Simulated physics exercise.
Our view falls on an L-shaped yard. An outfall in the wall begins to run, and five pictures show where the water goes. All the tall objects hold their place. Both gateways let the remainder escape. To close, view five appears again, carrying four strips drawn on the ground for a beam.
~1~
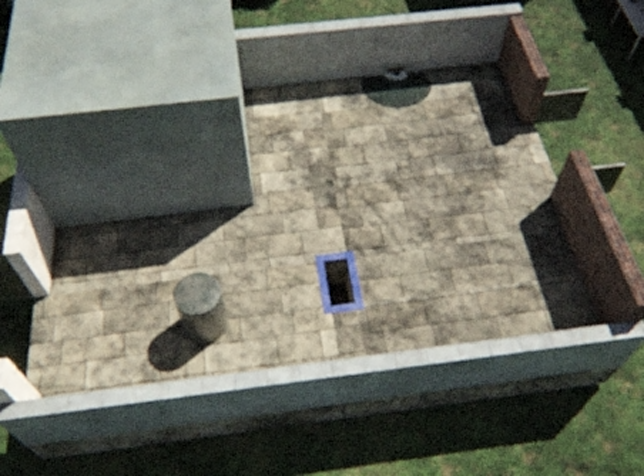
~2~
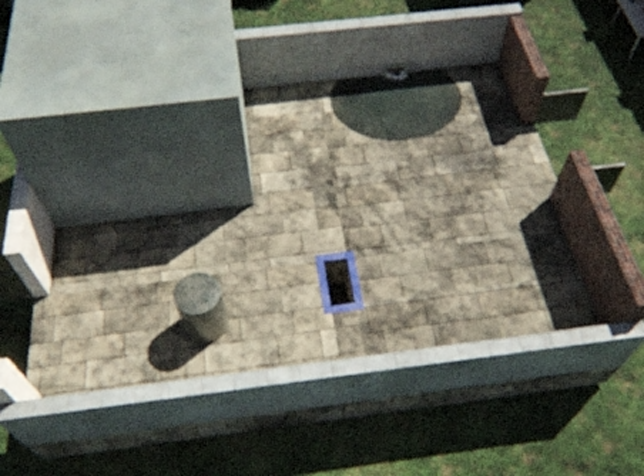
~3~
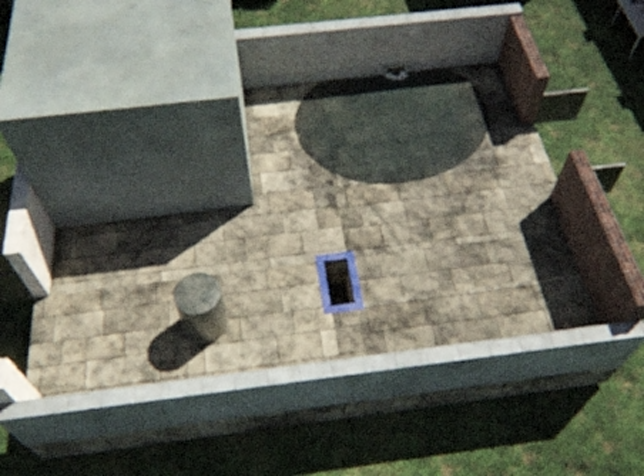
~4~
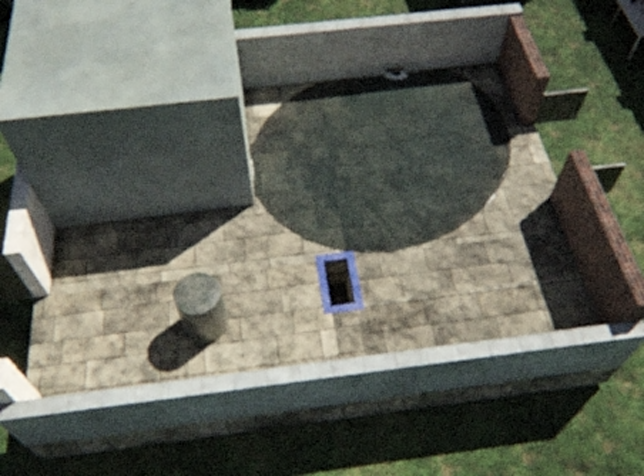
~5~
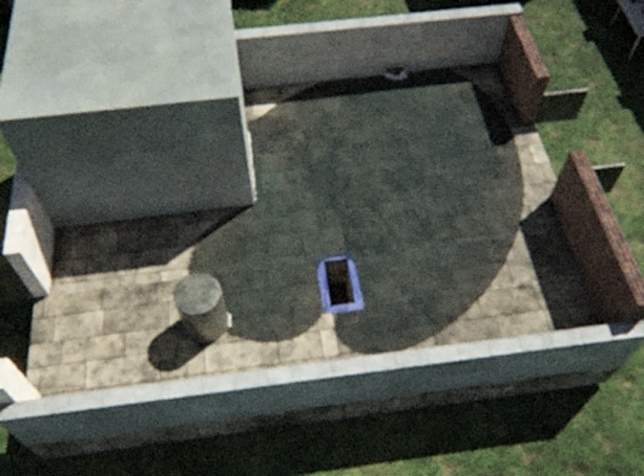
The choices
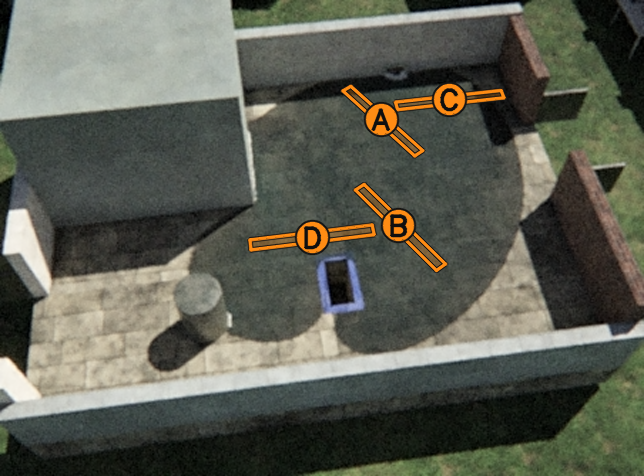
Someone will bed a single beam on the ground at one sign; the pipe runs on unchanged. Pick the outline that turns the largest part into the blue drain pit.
Use position C.
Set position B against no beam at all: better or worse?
Worse.
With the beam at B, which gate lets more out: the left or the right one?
The left one.
On the marked copy, A from (346, 88) to (418, 153); B from (359, 187) to (440, 267); C from (396, 105) to (502, 94); D from (250, 244) to (373, 229).
If A is chosen, about 10 % of the stream goes into the blue drain pit, about 89 % out by the gates.
If B is chosen, about 7 % of the stream goes into the blue drain pit, about 92 % out by the gates.
If C is chosen, about 20 % of the stream goes into the blue drain pit, about 78 % out by the gates.
If D is chosen, about 9 % of the stream goes into the blue drain pit, about 90 % out by the gates.
